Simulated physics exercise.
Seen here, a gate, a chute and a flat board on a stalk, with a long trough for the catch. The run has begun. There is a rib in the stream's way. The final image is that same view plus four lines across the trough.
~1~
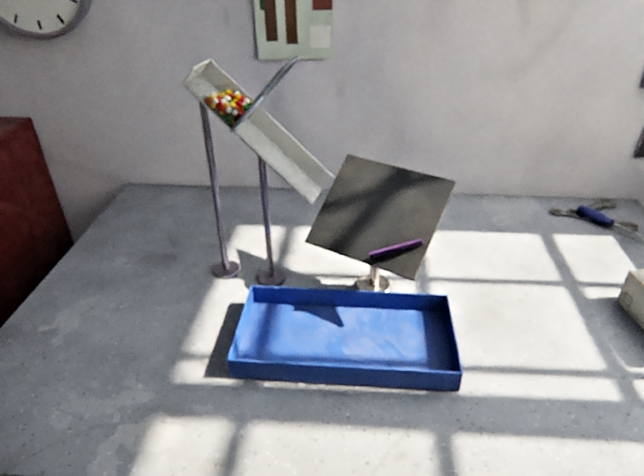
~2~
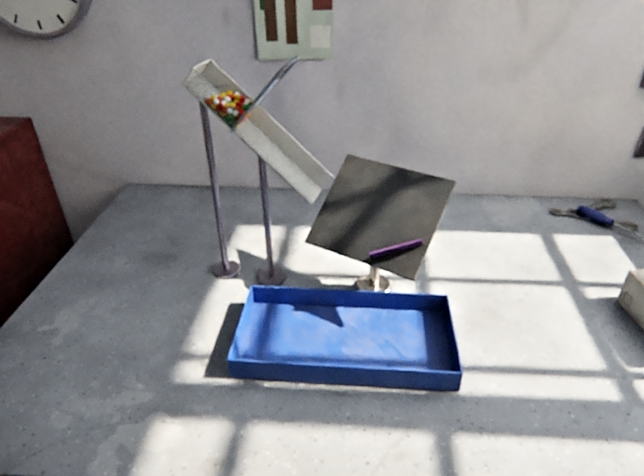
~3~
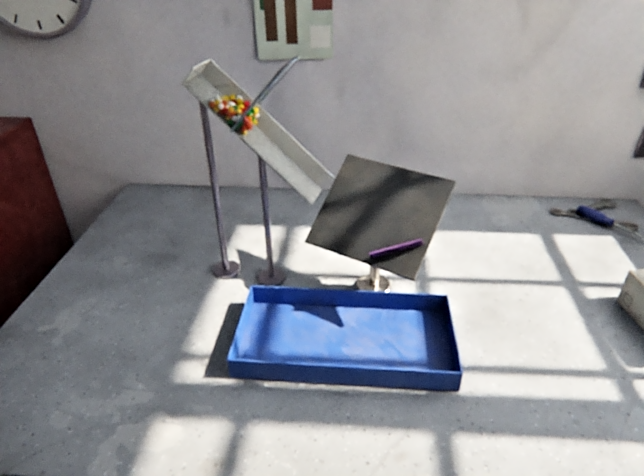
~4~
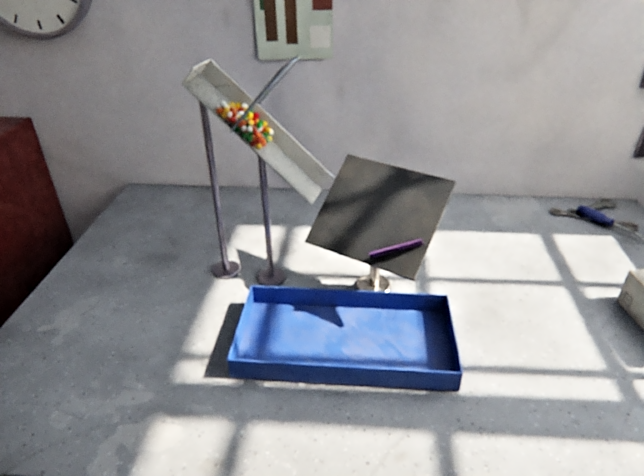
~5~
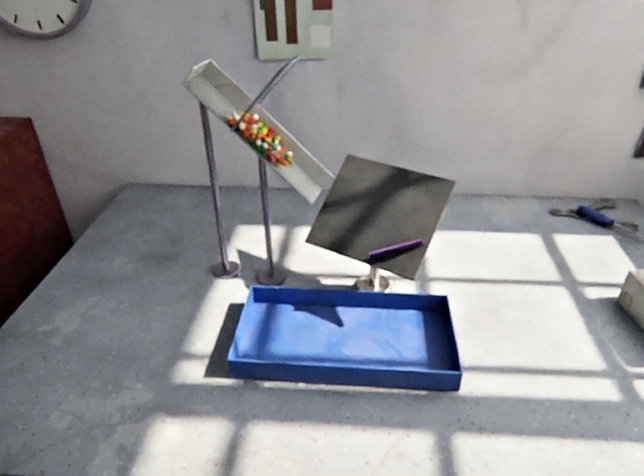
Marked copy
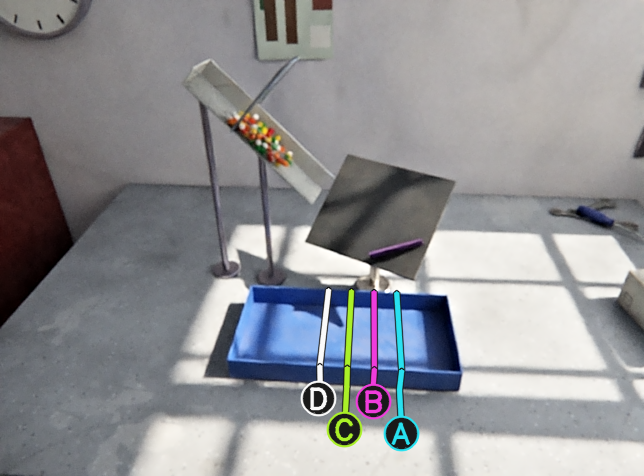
Colorful beads slide partway down a sloping chute beside a tilted dark board and blue trough.
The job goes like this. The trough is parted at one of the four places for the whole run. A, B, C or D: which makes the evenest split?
I would pick line C.
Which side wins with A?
Left.
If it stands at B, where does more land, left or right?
Left.
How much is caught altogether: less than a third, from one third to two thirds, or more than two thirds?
More than two thirds.
On the marked copy, line A crosses the front rim at (401, 369); line B crosses the front rim at (374, 368); line C crosses the front rim at (347, 366); line D crosses the front rim at (319, 365).
With A, of what is caught, almost all on the left of the divider, about a tenth on the right.
With B, of what is caught, the larger part on the left of the divider, about a tenth on the right.
With C, of what is caught, roughly half on the left of the divider, roughly half on the right.
With D, of what is caught, about a tenth on the left of the divider, the larger part on the right.
